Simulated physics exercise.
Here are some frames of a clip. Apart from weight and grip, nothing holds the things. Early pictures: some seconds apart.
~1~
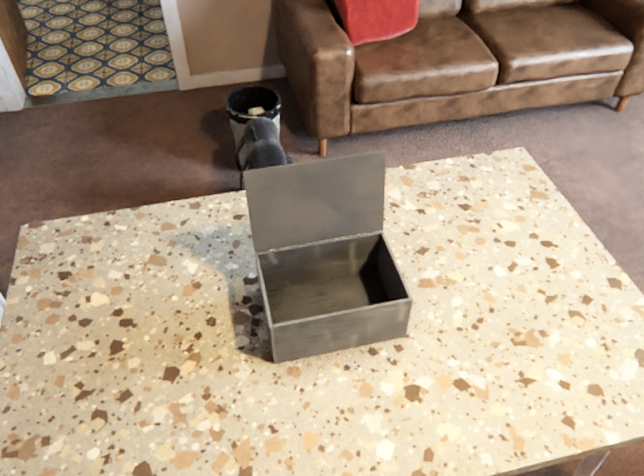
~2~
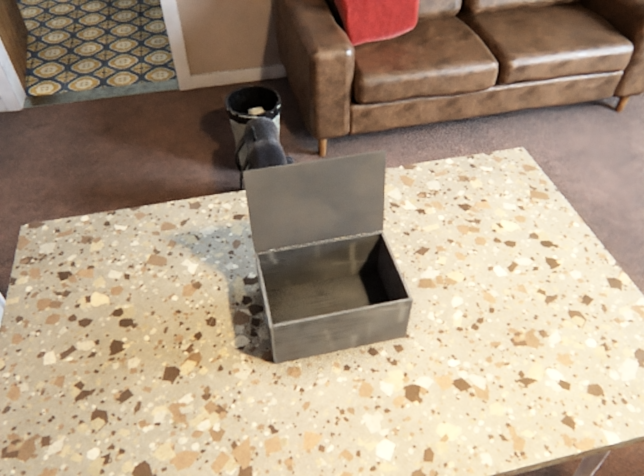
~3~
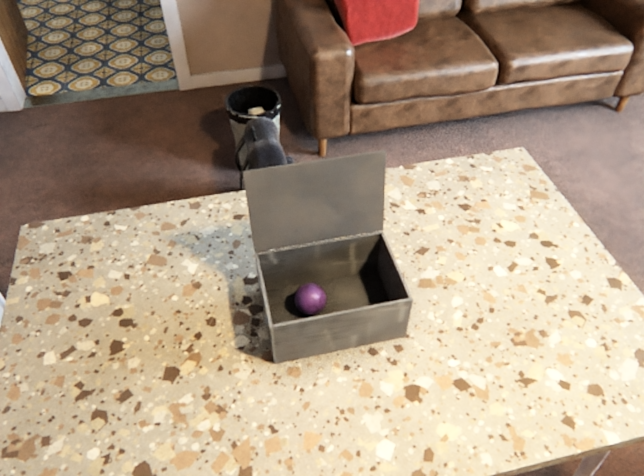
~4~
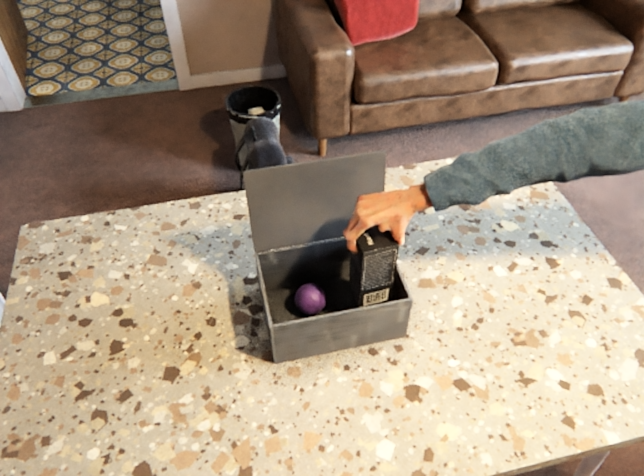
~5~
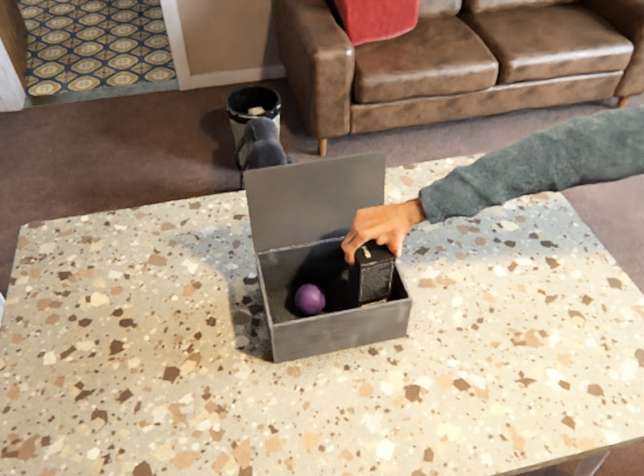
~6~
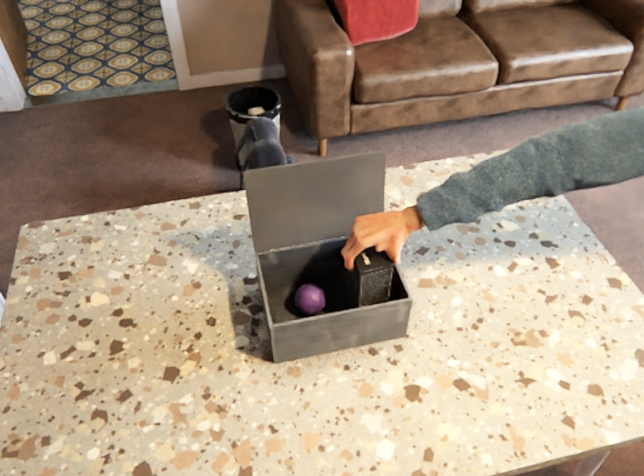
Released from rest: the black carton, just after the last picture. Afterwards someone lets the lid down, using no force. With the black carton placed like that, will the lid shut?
No.
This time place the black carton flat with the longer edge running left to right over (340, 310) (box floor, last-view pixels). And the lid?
Result: Lid drops fully.
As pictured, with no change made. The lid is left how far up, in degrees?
About 35° above the rim.
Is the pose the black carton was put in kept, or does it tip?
Result: It remains as it was set.
Then, 1.30 s on from there, lid 78° above the rim.
Then, 1.60 s on from there, lid 58° above the rim.
In the end, lid 37° above the rim; both unmoved. At the end, from the last picture's camera, black carton near (369, 285).
